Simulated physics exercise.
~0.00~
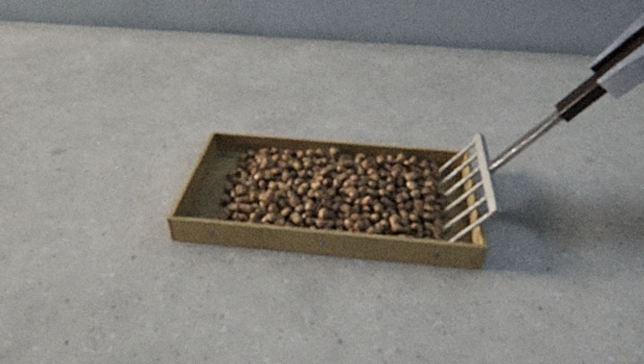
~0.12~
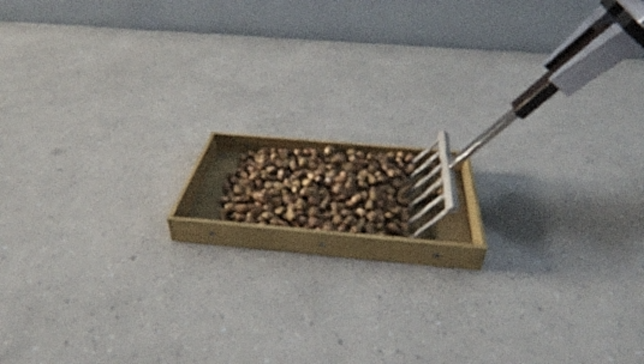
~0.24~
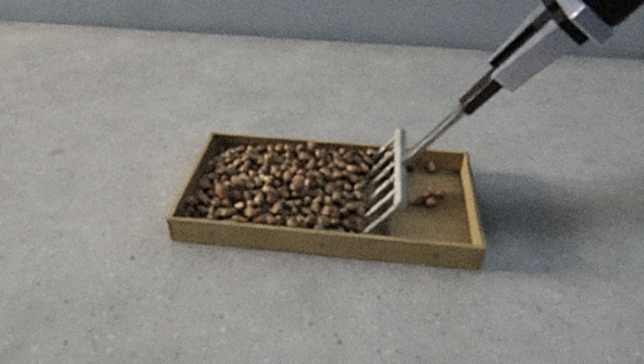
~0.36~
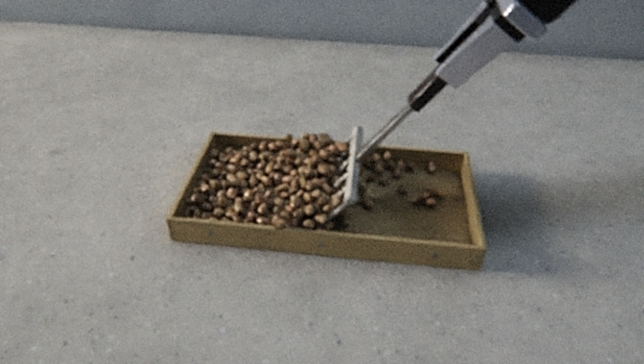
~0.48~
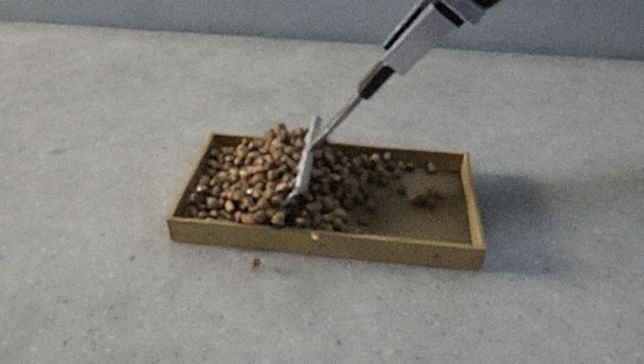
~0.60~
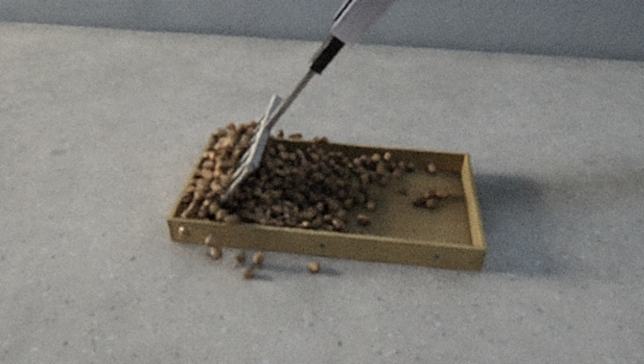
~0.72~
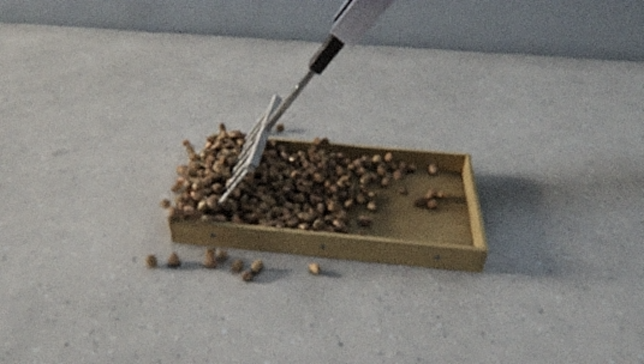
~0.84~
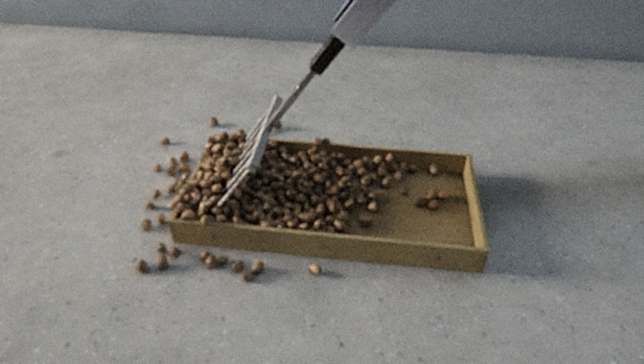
A fork held by a robotic arm starts at the right end of a shallow wooden trough filled with brown dried beans on a grey surface. It sweeps left through the trough, pushing the beans ahead of it and leaving the right side nearly bare. The beans pile into a steep mound, and a few drop over the near edge. Near the left end the fork rises slightly and stops, while more beans tumble over the rim. At the end the fork stays still in the heap, with most beans in the trough and a modest number scattered around its left end.
